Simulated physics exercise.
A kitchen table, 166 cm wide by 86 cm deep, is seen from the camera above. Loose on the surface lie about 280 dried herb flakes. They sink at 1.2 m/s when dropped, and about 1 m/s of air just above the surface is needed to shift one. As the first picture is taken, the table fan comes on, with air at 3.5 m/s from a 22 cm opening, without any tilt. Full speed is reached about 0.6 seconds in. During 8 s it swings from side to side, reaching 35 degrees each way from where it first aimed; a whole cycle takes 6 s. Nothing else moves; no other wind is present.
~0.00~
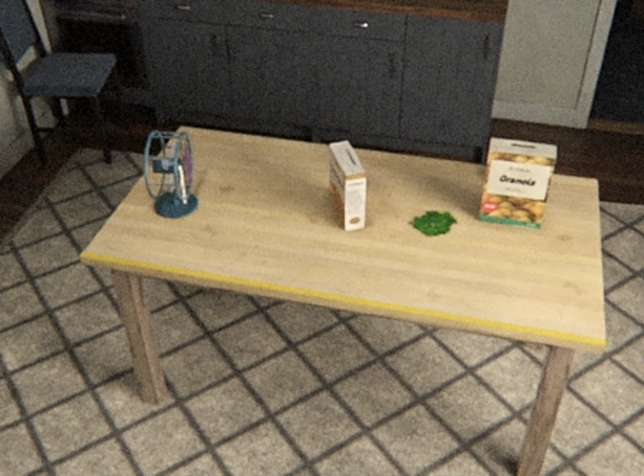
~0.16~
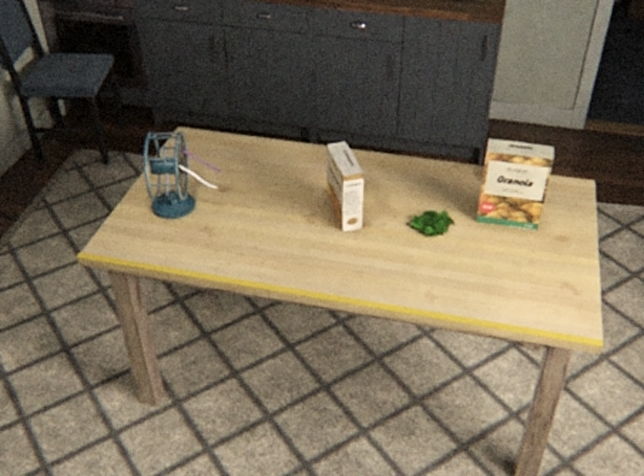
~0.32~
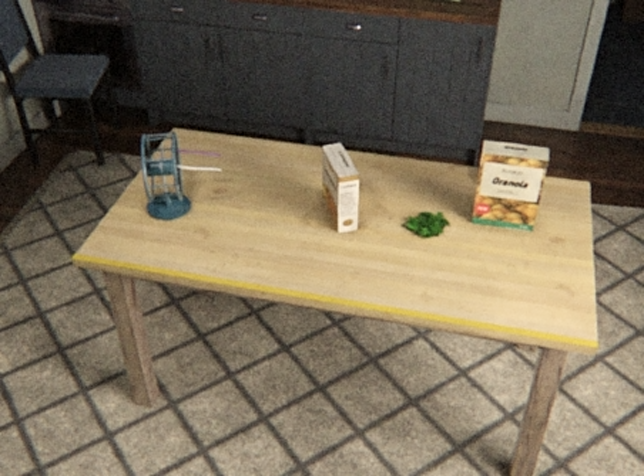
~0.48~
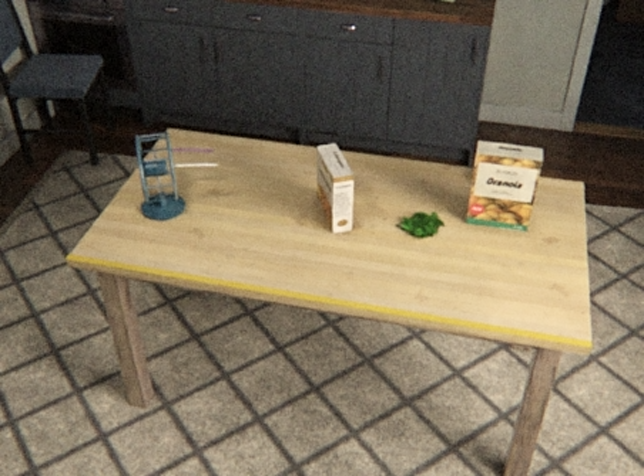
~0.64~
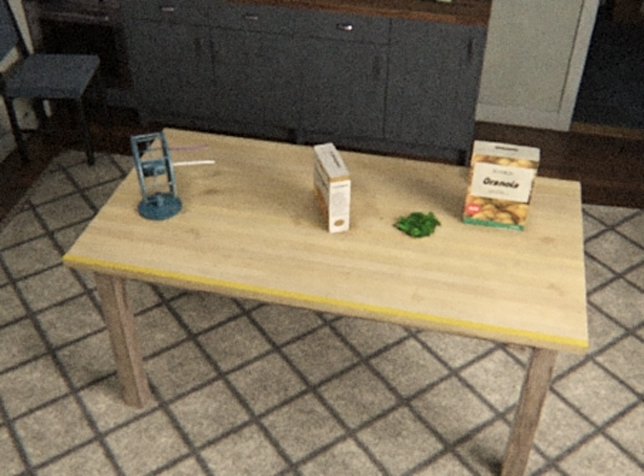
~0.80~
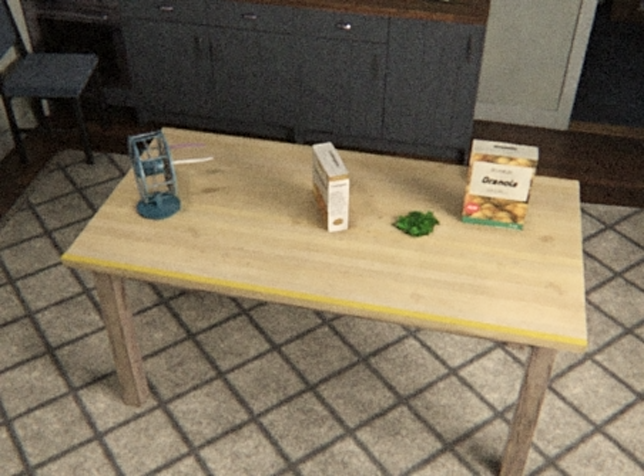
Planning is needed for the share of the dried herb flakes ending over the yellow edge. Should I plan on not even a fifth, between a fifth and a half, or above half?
Plan on fewer than one in five.
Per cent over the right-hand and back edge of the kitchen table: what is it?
About 0 per cent right-hand, about 0 per cent back.
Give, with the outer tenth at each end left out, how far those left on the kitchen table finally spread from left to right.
Around 20 cm.
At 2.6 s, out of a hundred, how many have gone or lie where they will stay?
The share is about 1 %.
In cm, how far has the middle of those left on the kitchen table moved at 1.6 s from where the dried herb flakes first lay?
About 0 cm.
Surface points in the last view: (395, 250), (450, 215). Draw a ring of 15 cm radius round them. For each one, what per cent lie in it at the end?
First spot about 30 %, second about 25 %.
After 1.6 s, 100 % are still on the top, 0 % are over the yellow edge; the middle of those left on the top is near (417, 224).
After 2.6 s, 100 % are still on the top, 0 % are over the yellow edge; the middle of those left on the top is near (417, 224).
After 4.4 s, 100 % are still on the top, 0 % are over the yellow edge; the middle of those left on the top is near (405, 220).
After 8.0 s, at the end, 0 % are over the yellow edge; the middle of those left on the top is near (405, 220).
